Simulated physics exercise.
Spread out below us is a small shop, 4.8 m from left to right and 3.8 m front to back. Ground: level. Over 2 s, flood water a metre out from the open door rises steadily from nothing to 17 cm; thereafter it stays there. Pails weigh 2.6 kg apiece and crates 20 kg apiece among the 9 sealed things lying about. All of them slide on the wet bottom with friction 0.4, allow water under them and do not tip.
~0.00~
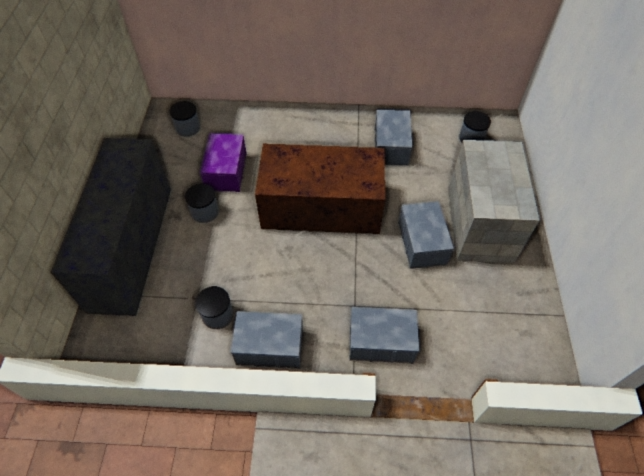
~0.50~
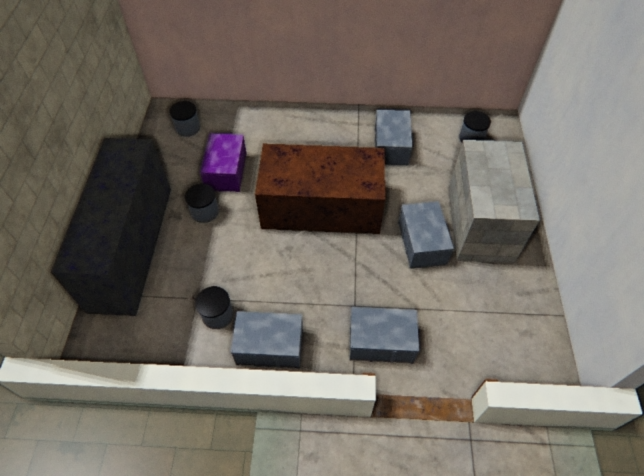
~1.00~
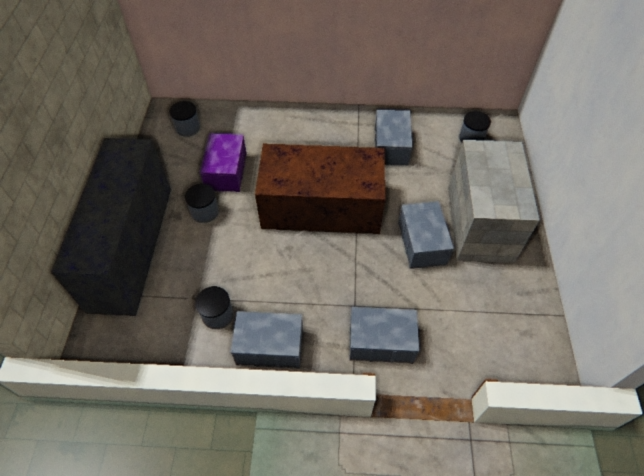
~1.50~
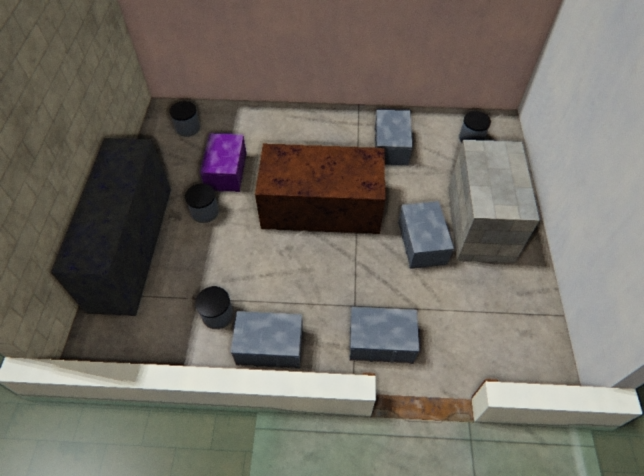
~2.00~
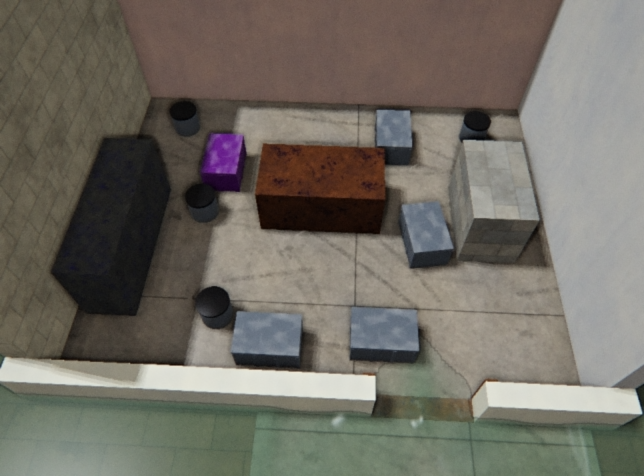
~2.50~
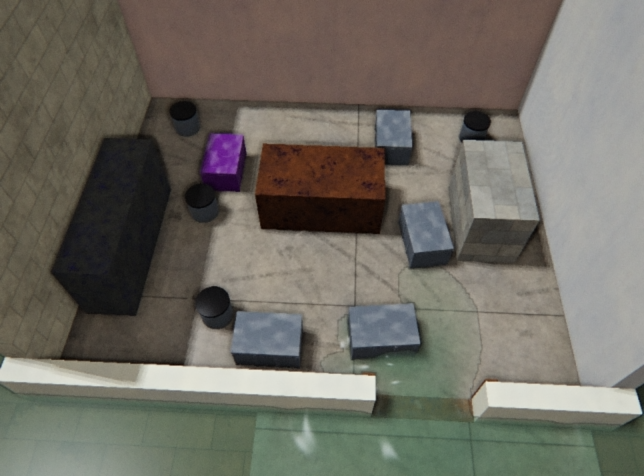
In a small shop seen from above, greenish water spread over the ground outside the low front wall, then flowed through the gap onto the floor inside, while the crates and other objects barely moved.
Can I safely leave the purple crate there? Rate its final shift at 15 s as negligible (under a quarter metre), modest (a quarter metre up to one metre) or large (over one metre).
Negligible.
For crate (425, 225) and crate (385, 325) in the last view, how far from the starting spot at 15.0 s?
140 cm, 140 cm.
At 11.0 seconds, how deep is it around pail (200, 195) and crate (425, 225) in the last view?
Depth approx. 3 cm / 9 cm.
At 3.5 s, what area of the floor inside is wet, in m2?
At that time the wet patch spans about 3.5 m2.
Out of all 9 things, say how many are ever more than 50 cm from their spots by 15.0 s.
I count 6 of them.
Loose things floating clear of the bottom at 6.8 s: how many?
I count 1.
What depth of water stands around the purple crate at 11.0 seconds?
Around 4 cm.
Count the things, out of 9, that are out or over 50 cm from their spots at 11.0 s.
At that time I count 3.
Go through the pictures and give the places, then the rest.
The first frame shows the purple crate at (222, 153), on the bottom; 0.0 m2 under water; 0 of 9 have shifted.
The second frame shows the purple crate at (222, 153) rests on the ground; 0.0 m2 under water; 0 of 9 have shifted.
The third frame shows the purple crate at (222, 153) rests on the ground; 0.0 m2 under water; 0 of 9 have shifted.
The fourth frame shows the purple crate at (222, 153), on the bottom; 0.0 m2 under water; 0 of 9 have shifted.
The fifth frame shows the purple crate at (222, 153) rests on the ground; 0.3 m2 under water; 0 of 9 have shifted.
The sixth frame shows the purple crate at (222, 153), on the bottom; water covers 1.1 m2; 0 of 9 have shifted.
After 3.5 s the purple crate is near (222, 153), 0.0 m from its start, aground; 0 afloat.
After 6.8 s the purple crate is near (222, 153), 0.0 m from its start, aground; 1 afloat.
After 11.0 s the purple crate is near (222, 153), 0.0 m from its start, aground; 4 afloat.
After 15.0 s the purple crate is near (226, 157), 0.1 m from its start, afloat; 6 afloat.
